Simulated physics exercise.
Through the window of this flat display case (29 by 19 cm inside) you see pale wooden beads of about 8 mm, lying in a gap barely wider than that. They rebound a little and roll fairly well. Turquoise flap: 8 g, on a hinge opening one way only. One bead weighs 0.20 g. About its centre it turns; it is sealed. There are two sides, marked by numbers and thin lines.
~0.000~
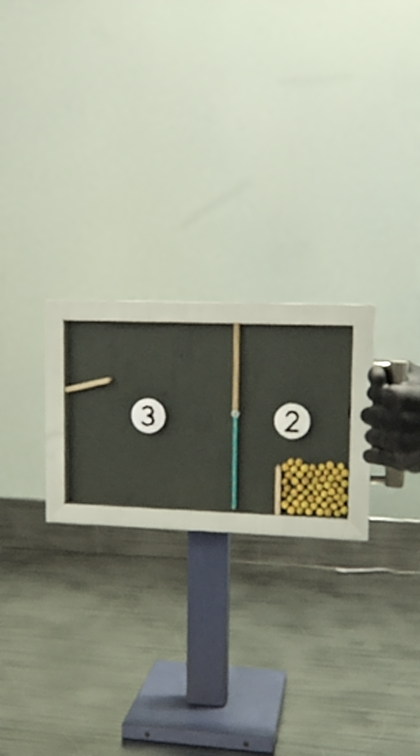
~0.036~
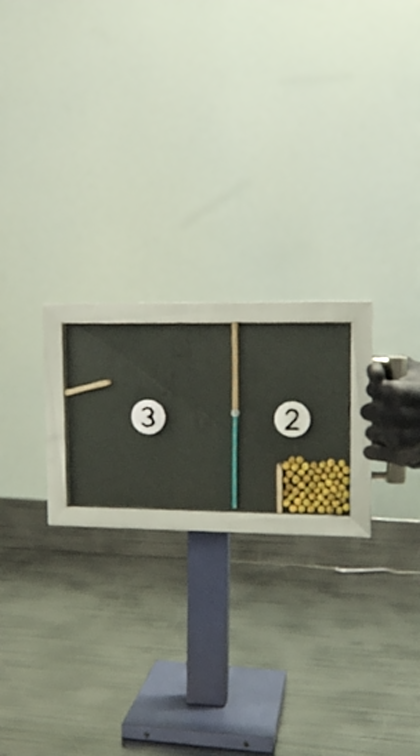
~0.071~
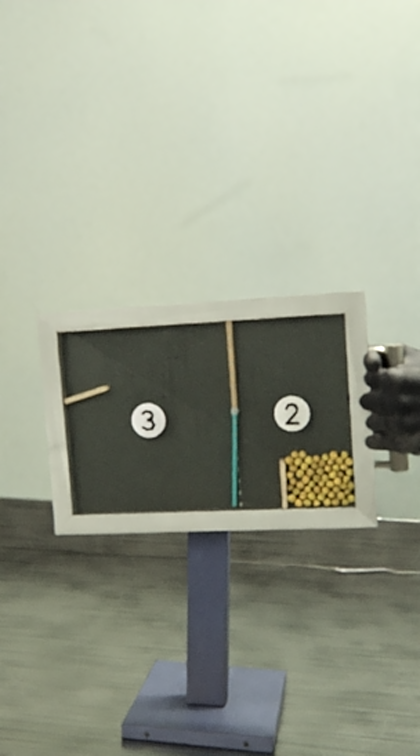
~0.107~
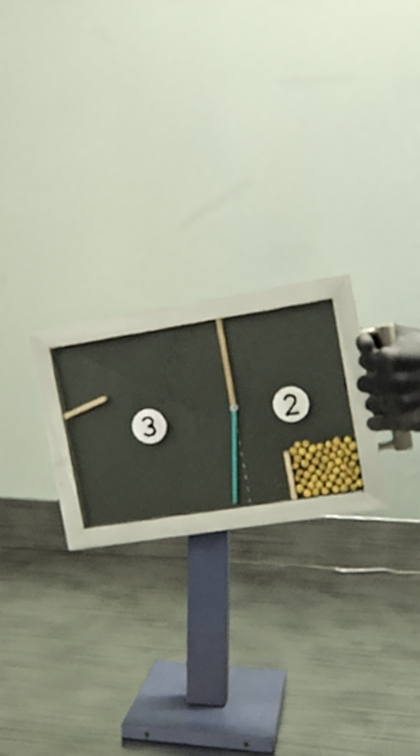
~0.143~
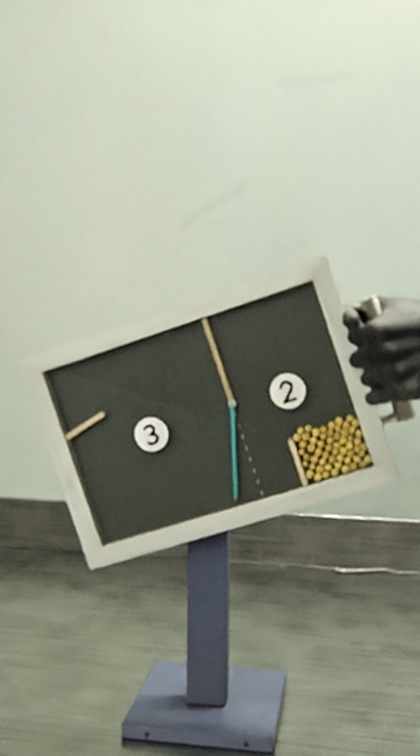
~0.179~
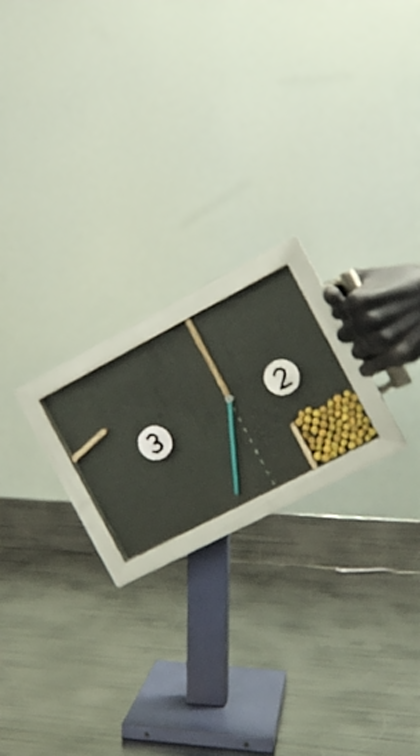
In a plain room with a pale wall, a framed display case on a blue stand sits level, its yellowish beads packed in the lower right corner, a dark hand at its right edge. The case turns anticlockwise, slightly, then steeply, its right side rising, while the turquoise flap hangs nearly upright, leaving its dashed line.
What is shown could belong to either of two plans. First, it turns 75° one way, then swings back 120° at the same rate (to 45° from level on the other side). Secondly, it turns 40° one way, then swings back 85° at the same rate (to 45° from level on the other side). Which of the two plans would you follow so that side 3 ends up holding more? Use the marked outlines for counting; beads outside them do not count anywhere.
I would follow plan one.
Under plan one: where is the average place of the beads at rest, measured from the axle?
Offset approx. 1 cm left, 10 cm below.
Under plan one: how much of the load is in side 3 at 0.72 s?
Close to 40 % of the load.
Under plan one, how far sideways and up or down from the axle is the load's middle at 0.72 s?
The middle sits around 4 cm right and 7 cm below.
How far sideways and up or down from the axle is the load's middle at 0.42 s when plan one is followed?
It sits around 8 cm to the right and around 8 cm up.
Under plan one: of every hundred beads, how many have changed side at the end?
Moved: Close to 40 %.
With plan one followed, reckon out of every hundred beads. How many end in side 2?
Roughly 60%.
Plan one. 0.42 s, it stands 75° anticlockwise; the beads' middle is 8 cm right of and 8 cm above the centre; no. 2, 100 %; turquoise flap open 60°.
After 0.72 s, it stands 14° anticlockwise; the beads' middle is 4 cm right of and 7 cm below the centre; no. 2, 60 %, no. 3, 40 %; turquoise flap open 29°.
After 1.01 s, it stands 45° clockwise; the beads' middle is 4 cm left of and 8 cm below the centre; no. 2, 60 %, no. 3, 40 %; turquoise flap shut.
All still by 1.7 s, it stands 45° clockwise; no. 2, 60 %, no. 3, 40 %; turquoise flap shut.
Plan two would end with no. 2, 100 %, no. 3, 0 %.
